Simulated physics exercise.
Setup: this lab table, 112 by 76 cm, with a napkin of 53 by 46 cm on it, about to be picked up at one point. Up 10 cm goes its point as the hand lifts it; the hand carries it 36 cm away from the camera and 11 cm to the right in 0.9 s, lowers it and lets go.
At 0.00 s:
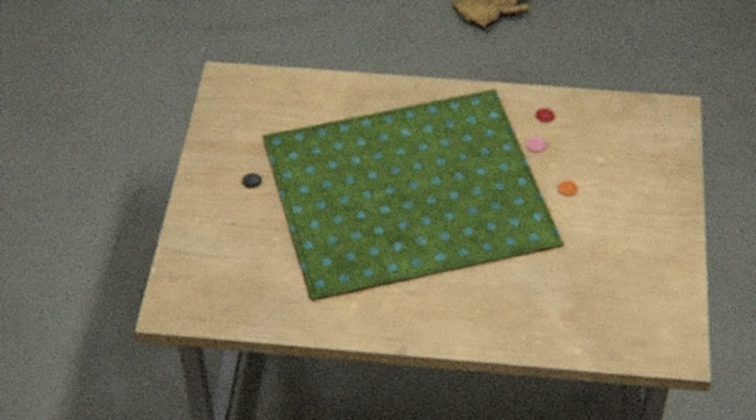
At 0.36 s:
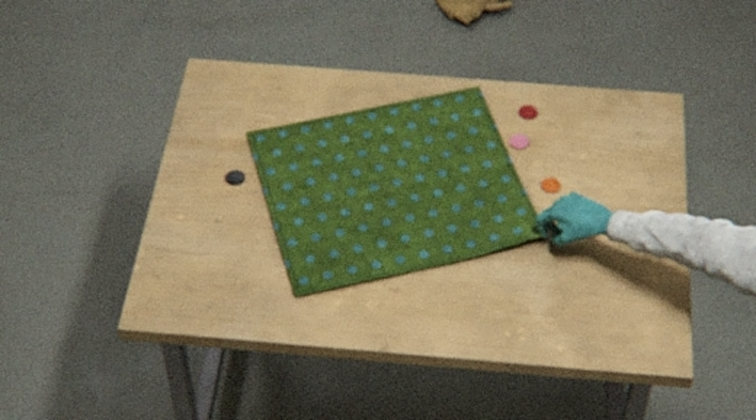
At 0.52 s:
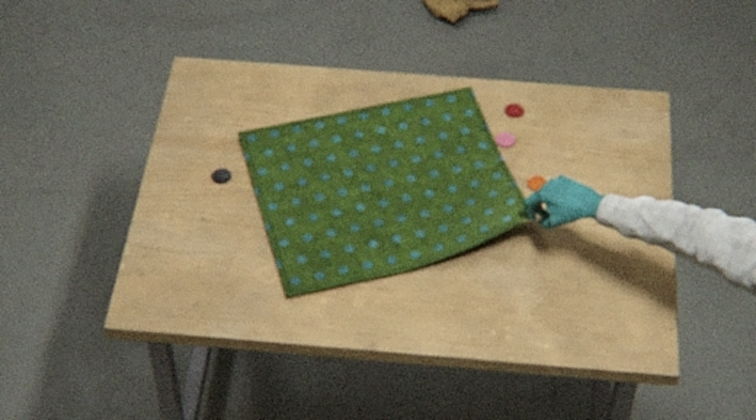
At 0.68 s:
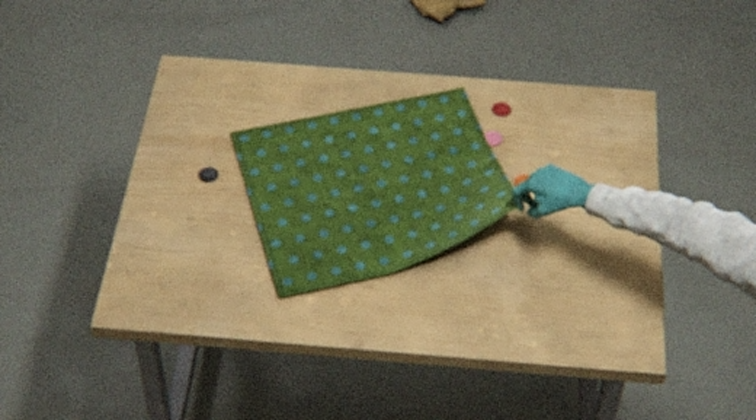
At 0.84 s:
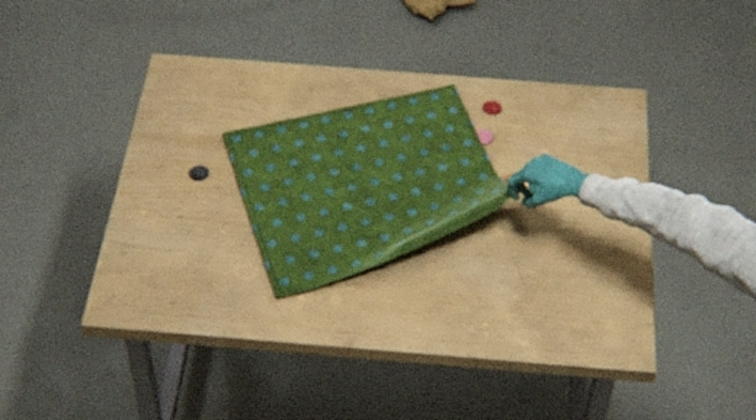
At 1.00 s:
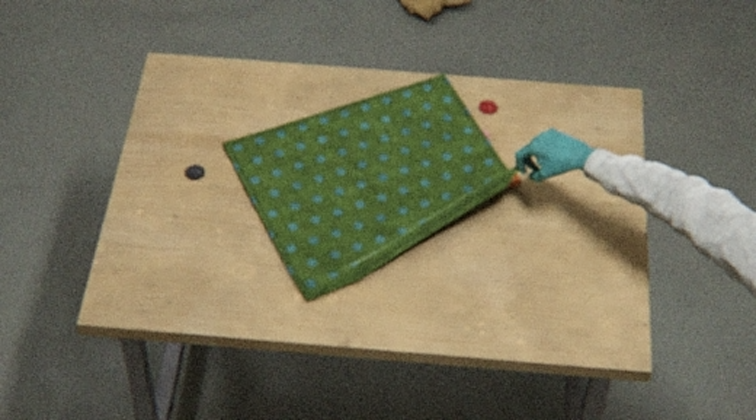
A teal-gloved hand in a white sleeve reaches in from the right over a pale wooden table on a grey floor, seen from above at an angle. A green cloth with blue dots lies between a black disc at left and red, pink and orange discs at right. The hand lifts its near right corner and draws it away from the camera, the cloth turns, covering the pink disc, and the camera drifts right.
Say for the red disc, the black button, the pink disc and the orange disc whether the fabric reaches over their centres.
One by one: The red disc is hidden, the black button is visible, the pink disc is hidden, the orange disc is hidden.
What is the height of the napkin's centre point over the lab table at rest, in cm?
About 0 cm up.
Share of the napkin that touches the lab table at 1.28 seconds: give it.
Contact share: Approx. 85 percent.
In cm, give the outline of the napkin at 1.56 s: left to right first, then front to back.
Some 60 cm across and 58 cm deep.
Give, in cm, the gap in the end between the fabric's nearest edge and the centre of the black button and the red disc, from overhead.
Roughly 19 cm, then 10 cm.
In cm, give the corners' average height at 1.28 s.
Roughly 1 centimetres.
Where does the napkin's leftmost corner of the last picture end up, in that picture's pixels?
I'd say it ends up somewhere about (281, 187).
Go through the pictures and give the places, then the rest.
The first picture shows red disc (545, 114); black button (252, 180); pink disc (536, 144); orange disc (568, 188); napkin corners (311, 300) (263, 136) (495, 90) (564, 245); highest point 0 cm, lowest 0 cm.
The second picture shows napkin corners (295, 298) (247, 133); grip (548, 235); highest point 3 cm, lowest 0 cm.
The third picture shows napkin corners (287, 298) (238, 133); grip (536, 219); highest point 7 cm, lowest 0 cm.
The fourth picture shows napkin corners (279, 299) (231, 133); grip (524, 208); highest point 10 cm, lowest 0 cm.
The fifth picture shows napkin corners (277, 299) (222, 134); grip (519, 198); highest point 10 cm, lowest 0 cm.
The sixth picture shows napkin corners (307, 302) (222, 144) (444, 75); grip (526, 172); highest point 10 cm, lowest 0 cm.
After 1.3 s, 85 % of it is down, spanning 63 by 65 cm, above red disc, pink disc, orange disc.
After 1.6 s, 85 % of it is down, spanning 59 by 57 cm, above red disc, pink disc, orange disc.
After 1.8 s, 95 % of it is down, spanning 59 by 57 cm, above red disc, pink disc, orange disc.
After 2.1 s, 100 % of it is down, spanning 60 by 57 cm, above red disc, pink disc, orange disc.
After 3.1 s, 100 % of it is down, spanning 63 by 57 cm, above red disc, pink disc, orange disc.
